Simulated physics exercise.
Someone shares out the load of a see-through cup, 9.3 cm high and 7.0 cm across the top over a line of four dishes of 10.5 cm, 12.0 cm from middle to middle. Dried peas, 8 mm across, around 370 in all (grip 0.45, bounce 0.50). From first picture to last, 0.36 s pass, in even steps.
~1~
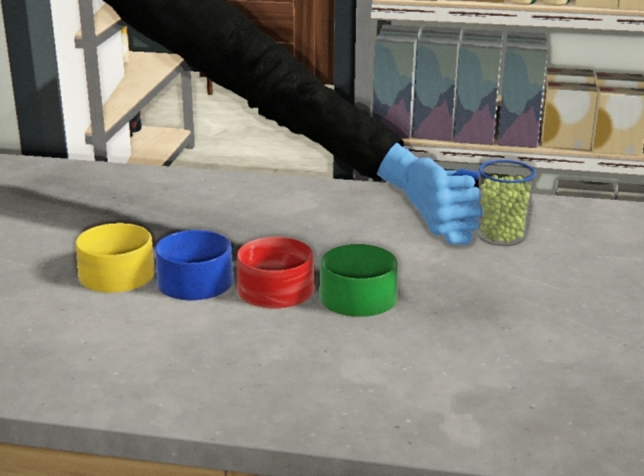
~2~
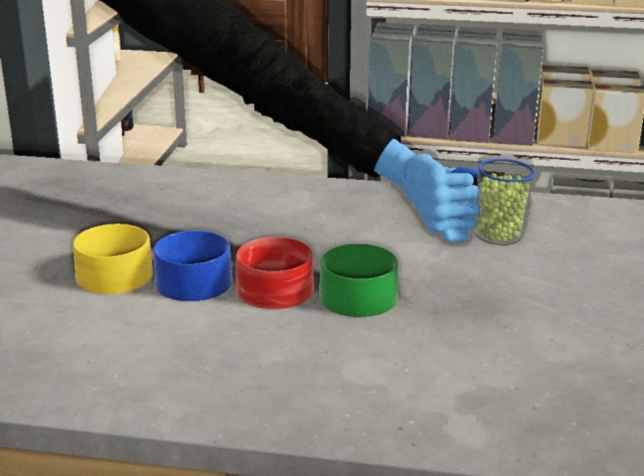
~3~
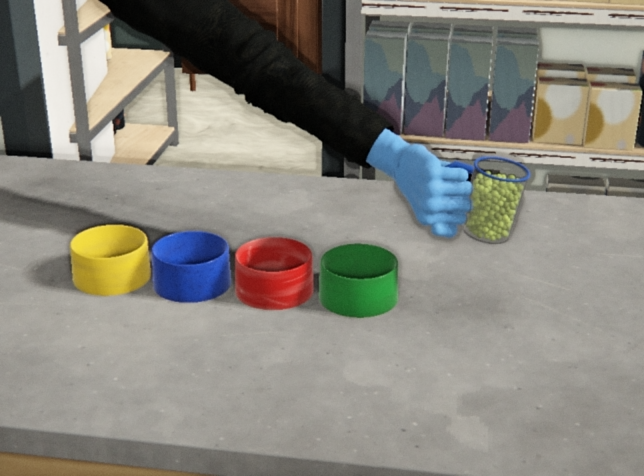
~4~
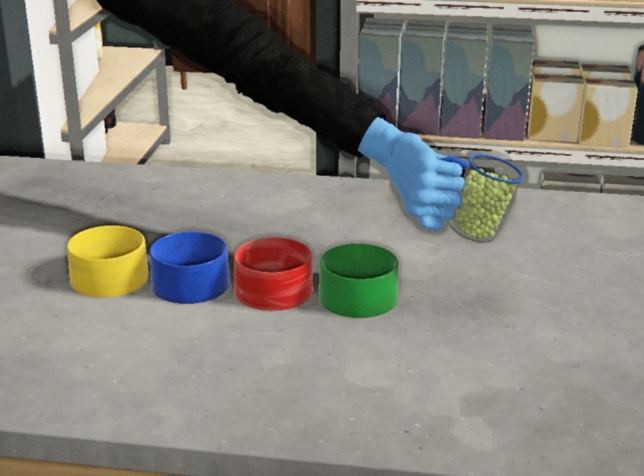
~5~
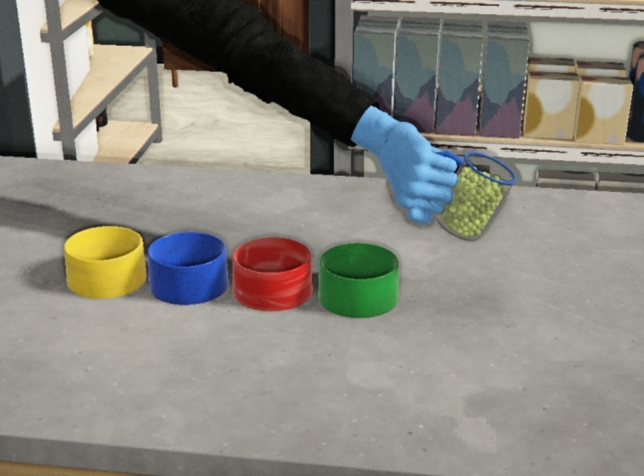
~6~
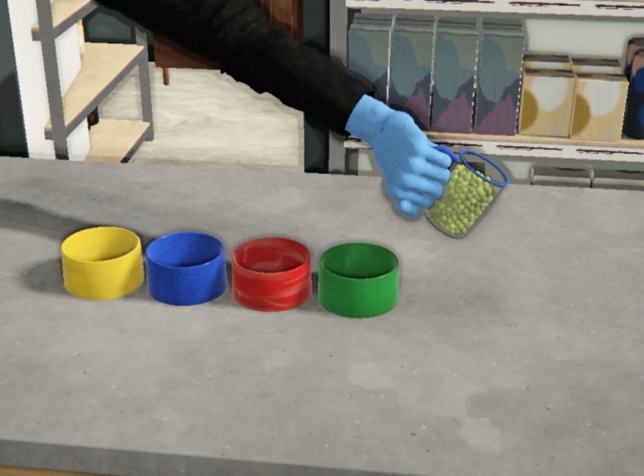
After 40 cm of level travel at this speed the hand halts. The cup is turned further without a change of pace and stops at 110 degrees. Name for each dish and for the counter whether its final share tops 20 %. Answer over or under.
Red dish: Under; blue dish: Under; green dish: Over; yellow dish: Under; on the counter: Under.
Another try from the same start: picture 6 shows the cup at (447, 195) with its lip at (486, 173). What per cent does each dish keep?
Red 100, blue 0, green 0, yellow 0.
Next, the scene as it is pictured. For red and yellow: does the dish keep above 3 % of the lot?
Red yes; yellow no.
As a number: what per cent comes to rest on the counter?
Some 15 per cent.
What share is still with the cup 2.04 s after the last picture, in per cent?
Some 0 per cent of the load.
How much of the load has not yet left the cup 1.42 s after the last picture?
Some 5 per cent of the load.
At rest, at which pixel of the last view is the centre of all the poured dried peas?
Near (355, 288).
Then, 0.85 s after the last picture, tilt 109 degrees; cup holds 75 %, green 10 %.
Then, 1.42 s after the last picture, tilt 110 degrees; cup holds 5 %, red 5 %, green 75 %.
Then, 2.04 s after the last picture, tilt 110 degrees; cup holds 0 %, red 10 %, green 80 %.
In the end, red 10 %, blue 0 %, green 80 %, yellow 0 %, counter 15 %.
